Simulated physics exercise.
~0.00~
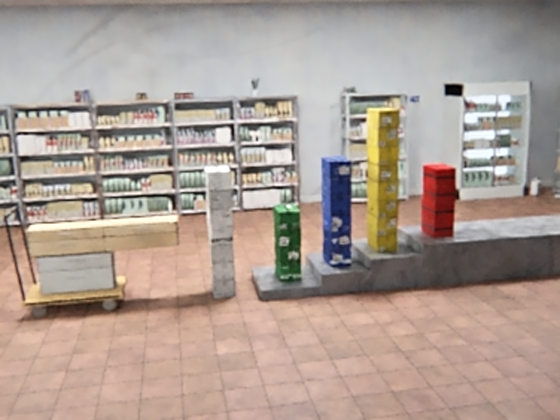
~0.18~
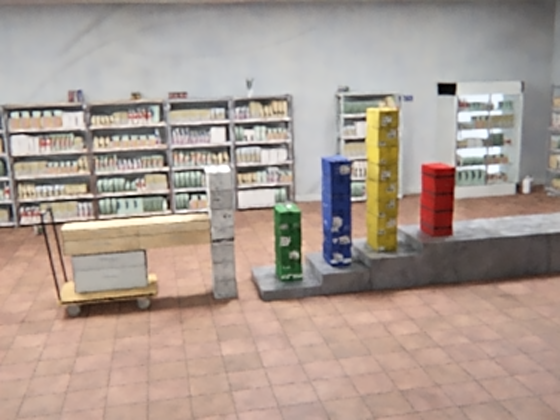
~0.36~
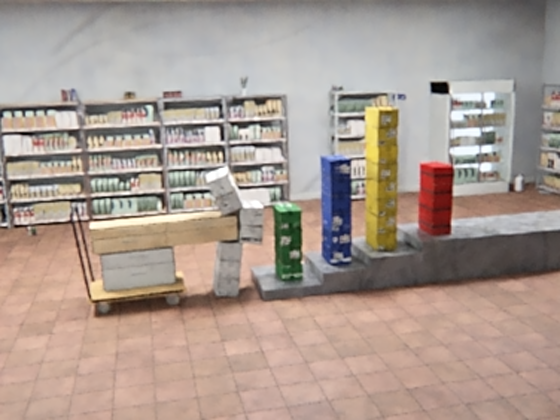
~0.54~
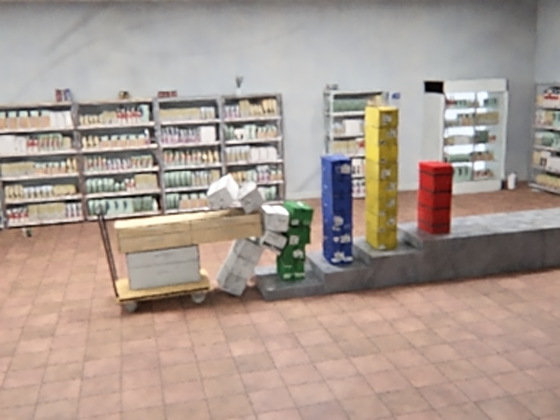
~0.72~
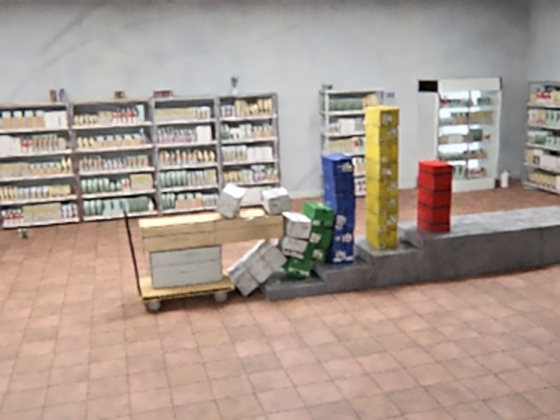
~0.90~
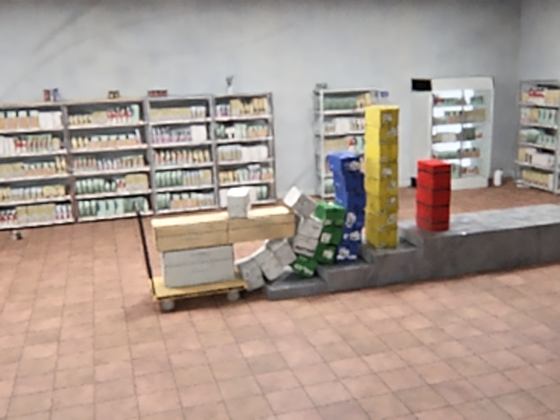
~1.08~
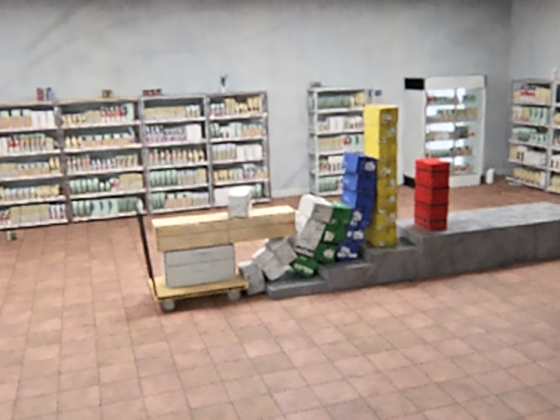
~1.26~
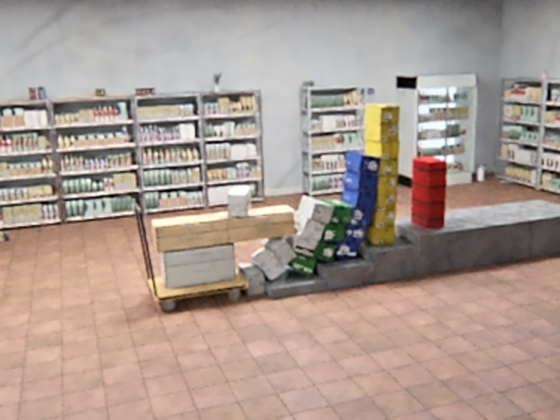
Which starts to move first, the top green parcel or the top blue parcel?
The top green parcel starts to move first, as the white pile collapses against its stack. The top blue parcel shifts only later.
